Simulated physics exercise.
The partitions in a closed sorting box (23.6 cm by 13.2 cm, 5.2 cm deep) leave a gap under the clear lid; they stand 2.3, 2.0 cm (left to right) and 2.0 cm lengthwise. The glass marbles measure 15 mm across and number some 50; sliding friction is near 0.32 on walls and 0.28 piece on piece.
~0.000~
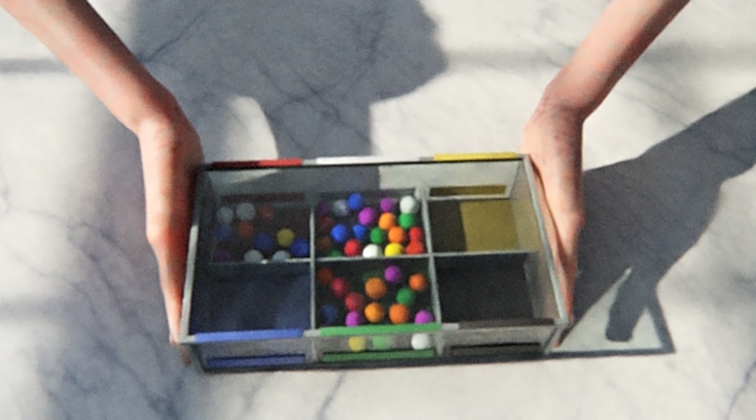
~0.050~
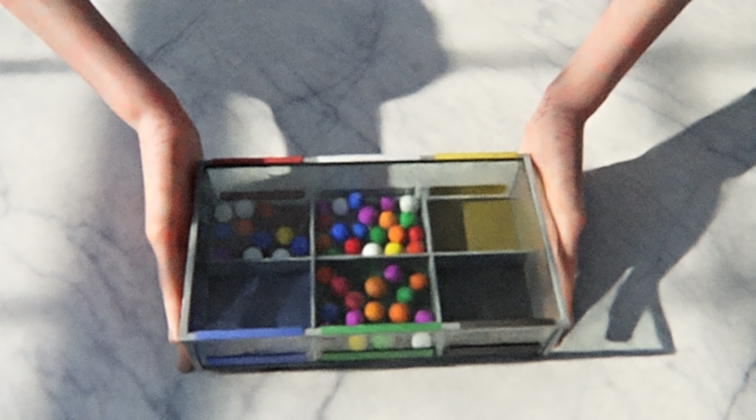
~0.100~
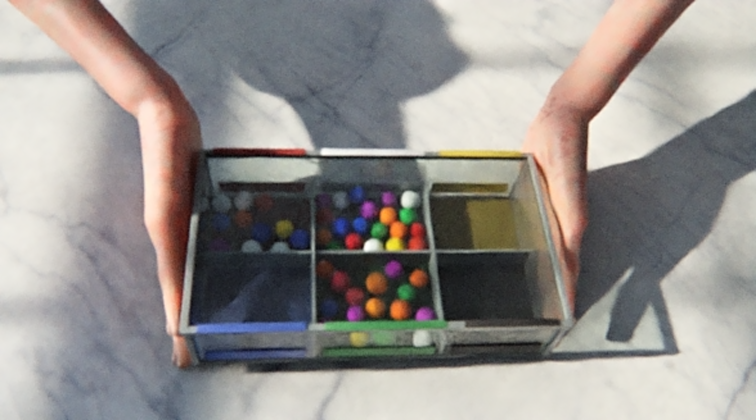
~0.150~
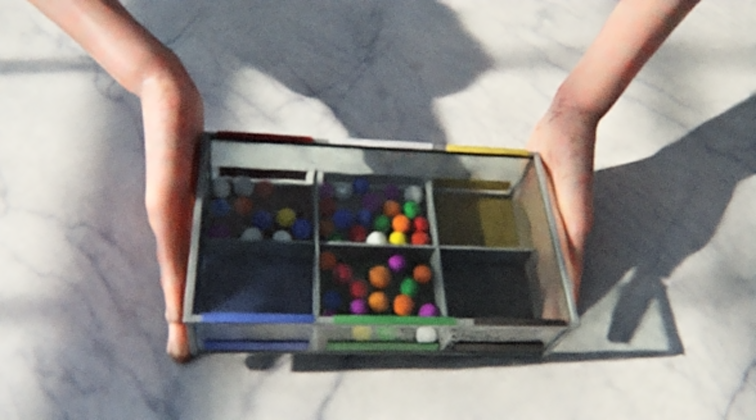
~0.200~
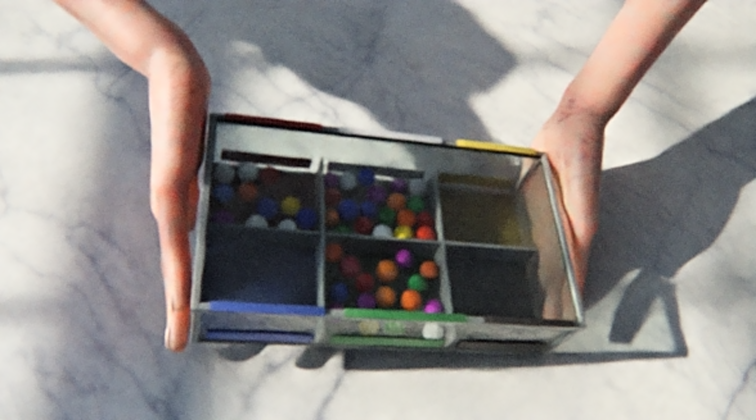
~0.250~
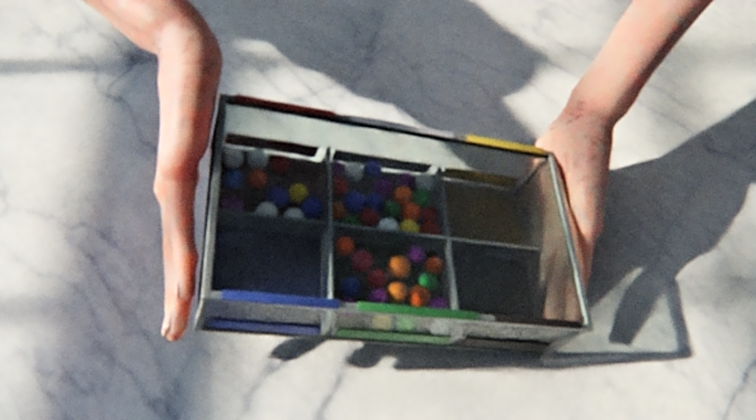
A clear-lidded sorting box holding colourful marbles in some of its compartments tilts gradually down toward the right front corner, as two hands grip its sides above a marbled surface and the left hand rises.
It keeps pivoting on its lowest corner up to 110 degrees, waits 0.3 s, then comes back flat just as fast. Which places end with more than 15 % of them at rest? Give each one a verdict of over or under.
Red - under; blue - under; green - under; yellow - over; white - under; black - over.
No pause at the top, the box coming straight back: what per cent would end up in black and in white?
Result - black: 65 %; white: 0 %.
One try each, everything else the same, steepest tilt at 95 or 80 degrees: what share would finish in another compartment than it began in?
100 and 45 %.
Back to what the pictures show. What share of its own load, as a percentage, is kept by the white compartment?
0 per cent, roughly.
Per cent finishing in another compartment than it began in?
About 100 %.
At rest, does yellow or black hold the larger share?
Result: Black has more.
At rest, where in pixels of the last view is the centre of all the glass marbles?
Once everything settles, the centre is around (493, 286).
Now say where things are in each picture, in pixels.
The first picture shows box tilt 0 degrees, front corners at (188, 338) and (561, 320); red 25 %, green 35 %, white 45 %.
The second picture shows box tilt 1 degrees, front corners at (187, 335) and (562, 320).
The third picture shows box tilt 4 degrees, front corners at (188, 328) and (566, 321), lowest corner right front.
The fourth picture shows box tilt 8 degrees, front corners at (192, 317) and (572, 322), lowest corner right front.
The fifth picture shows box tilt 13 degrees, front corners at (199, 304) and (579, 323), lowest corner right front.
The sixth picture shows box tilt 18 degrees, front corners at (210, 292) and (585, 325), lowest corner right front; red 25 %, green 35 %, white 45 %. The box's pace is about 95 degrees a second.
Then, at 1.44 s, tilt 110 degrees; green 5 %, yellow 30 %, black 60 %.
After 2.24 s, tilt 56 degrees; yellow 30 %, black 70 %.
After 3.05 s, tilt 0 degrees; yellow 30 %, black 70 %.
In the end, at 4.0 s, red 0 %, blue 0 %, green 0 %, yellow 30 %, white 0 %, black 70 %.
